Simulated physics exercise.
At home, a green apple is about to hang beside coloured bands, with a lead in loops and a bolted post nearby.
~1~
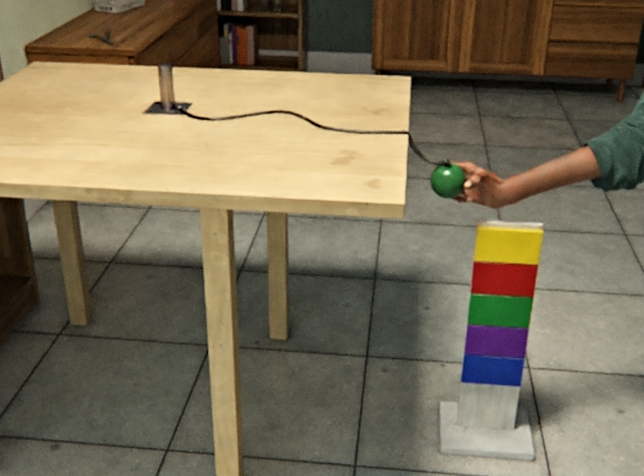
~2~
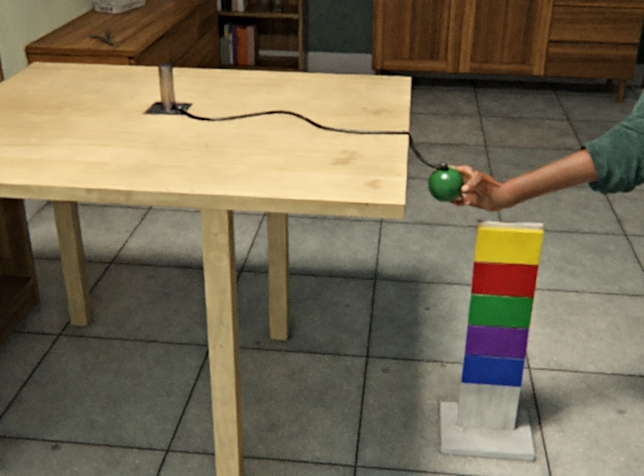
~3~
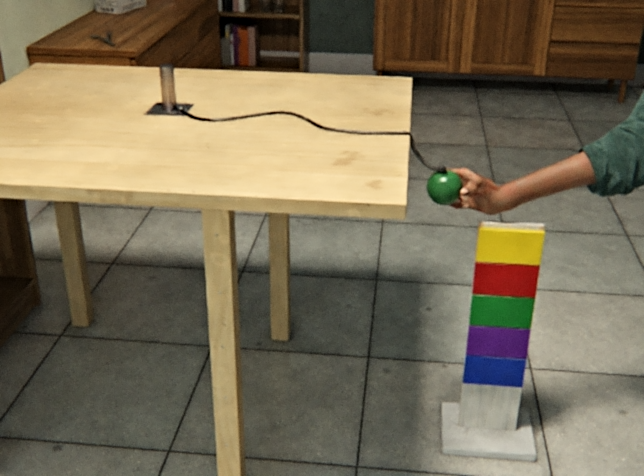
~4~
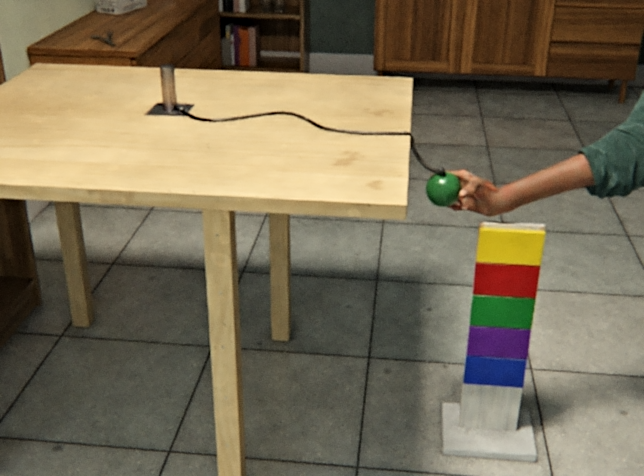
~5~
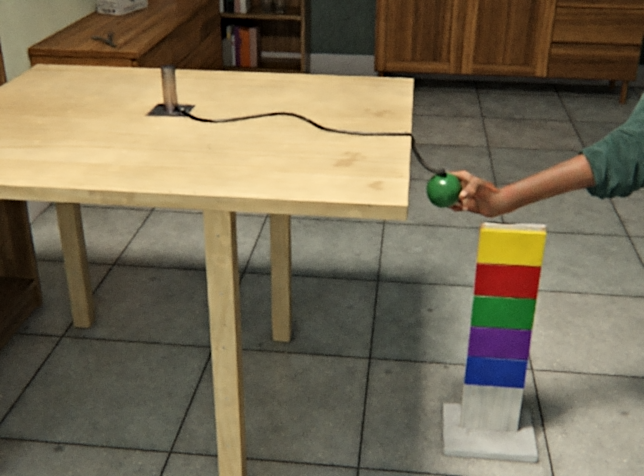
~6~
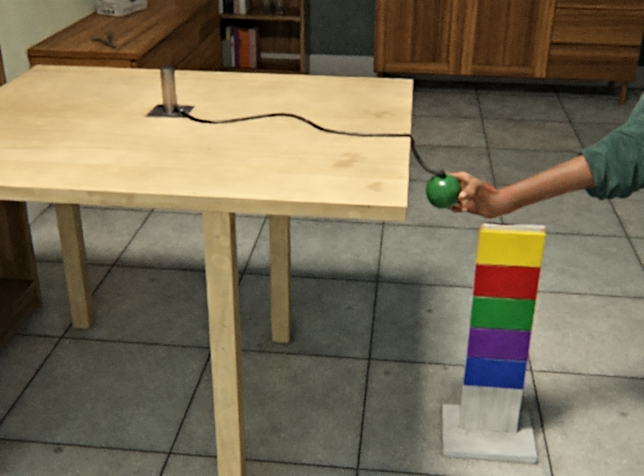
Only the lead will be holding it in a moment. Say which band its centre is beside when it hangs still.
Its centre is beside the yellow band.
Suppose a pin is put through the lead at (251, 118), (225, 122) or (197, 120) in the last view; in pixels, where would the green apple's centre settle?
Approximately (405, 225), (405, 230) and (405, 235) respectively.
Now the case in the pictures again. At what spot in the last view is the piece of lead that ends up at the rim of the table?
The point at (370, 135).
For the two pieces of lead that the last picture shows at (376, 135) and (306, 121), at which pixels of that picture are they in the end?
I'd put the first at about (411, 142) and the other at about (331, 125).
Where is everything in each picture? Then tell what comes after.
The first frame shows green apple (448, 181); yellow (508, 247); red (504, 280); green (500, 312); purple (496, 342); blue (493, 371).
The second frame shows green apple (446, 185); lead through (190, 116) (246, 116) (298, 115) (333, 130) (399, 133).
The third frame shows green apple (445, 188).
The fourth frame shows green apple (444, 190); lead through (192, 117) (248, 117) (299, 116) (335, 131) (400, 134).
The fifth frame shows green apple (444, 190).
The sixth frame shows green apple (443, 191); lead through (192, 118) (248, 119) (299, 118) (335, 132) (400, 135).
A little later, apple near (400, 240); level with yellow.
Next, apple near (417, 240); level with yellow.
When it is over, apple near (404, 239); level with yellow. The lead holds its middle at yellow.
